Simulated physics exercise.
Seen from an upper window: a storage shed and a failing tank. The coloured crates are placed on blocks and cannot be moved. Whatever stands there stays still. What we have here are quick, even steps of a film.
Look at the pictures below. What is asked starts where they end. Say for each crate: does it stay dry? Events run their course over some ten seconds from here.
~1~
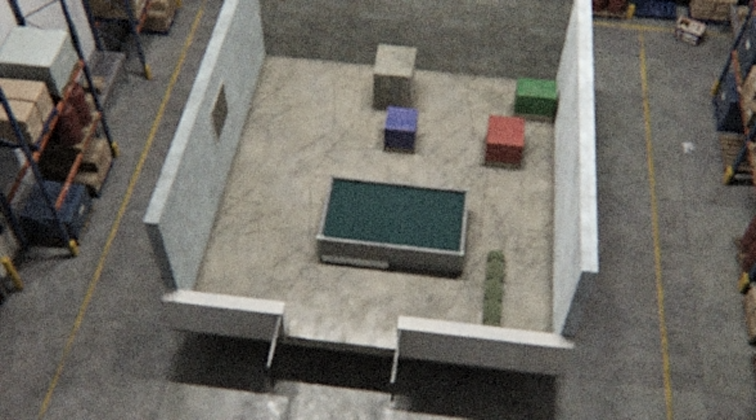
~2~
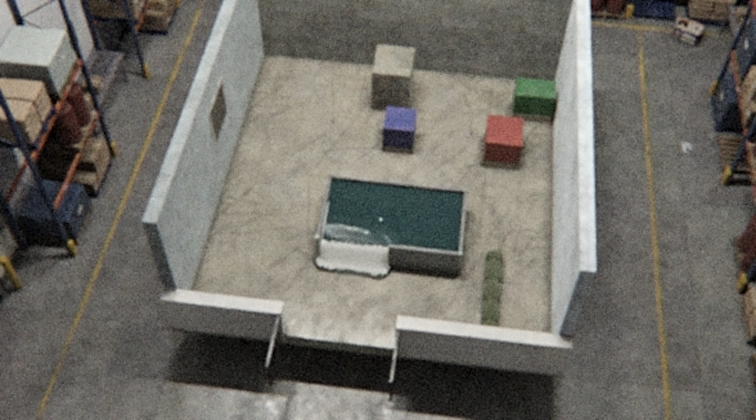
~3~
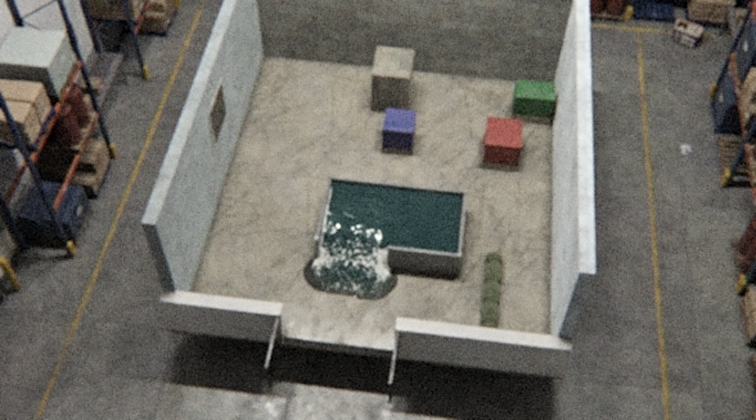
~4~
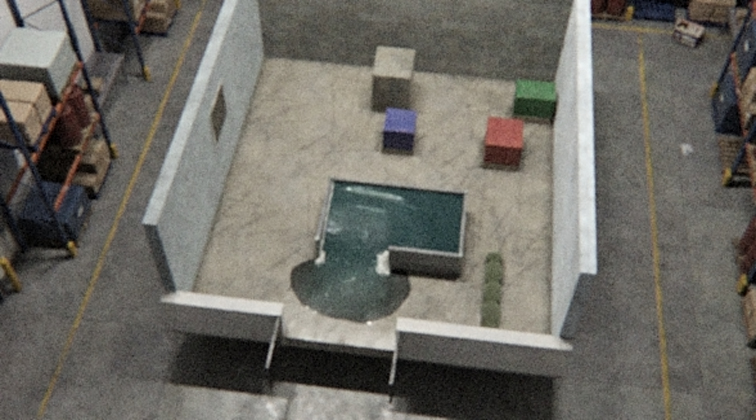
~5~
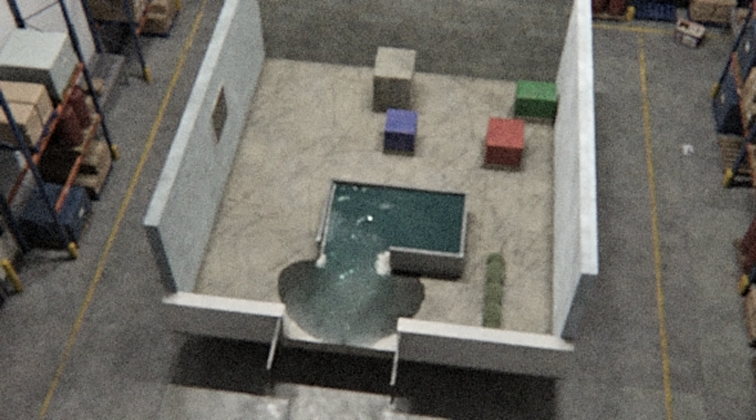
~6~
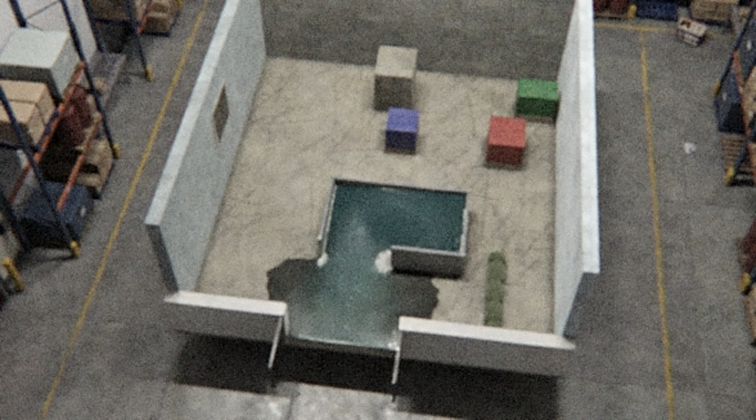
In order: Red crate: Clear; blue crate: Clear; green crate: Clear.
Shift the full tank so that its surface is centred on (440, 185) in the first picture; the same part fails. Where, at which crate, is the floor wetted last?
Last: The blue one.
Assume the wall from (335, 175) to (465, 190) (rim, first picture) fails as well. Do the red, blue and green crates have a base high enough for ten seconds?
Then the red crate gets flooded, the blue crate gets flooded and the green crate gets flooded.
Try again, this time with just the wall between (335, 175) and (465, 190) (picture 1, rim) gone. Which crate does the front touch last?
That would be the one in green, reached last.
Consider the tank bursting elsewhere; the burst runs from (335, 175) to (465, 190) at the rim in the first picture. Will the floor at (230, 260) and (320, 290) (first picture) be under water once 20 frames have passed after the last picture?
Untouched, untouched.
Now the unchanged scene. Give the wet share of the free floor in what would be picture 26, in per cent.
25 %.
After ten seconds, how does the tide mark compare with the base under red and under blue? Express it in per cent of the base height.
Close to 0 per cent, and close to 20 per cent, in that order.
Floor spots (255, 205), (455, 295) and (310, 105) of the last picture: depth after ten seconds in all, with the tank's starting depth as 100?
Approx. values, in order: 2 %, 2 %, 2 %.
A moment on, water covers 10 % of the floor; the red crate not reached, the blue crate not reached, the green crate not reached.
Next, water covers 15 % of the floor; the red crate not reached, the blue crate not reached, the green crate not reached.
Then, water covers 25 % of the floor; the red crate not reached, the blue crate not reached, the green crate not reached.
Later, water covers 45 % of the floor; the red crate not reached, the blue crate not reached, the green crate not reached.
In the end, water covers 55 % of the floor; the red crate stayed above the water, the blue crate stayed above the water, the green crate stayed above the water.
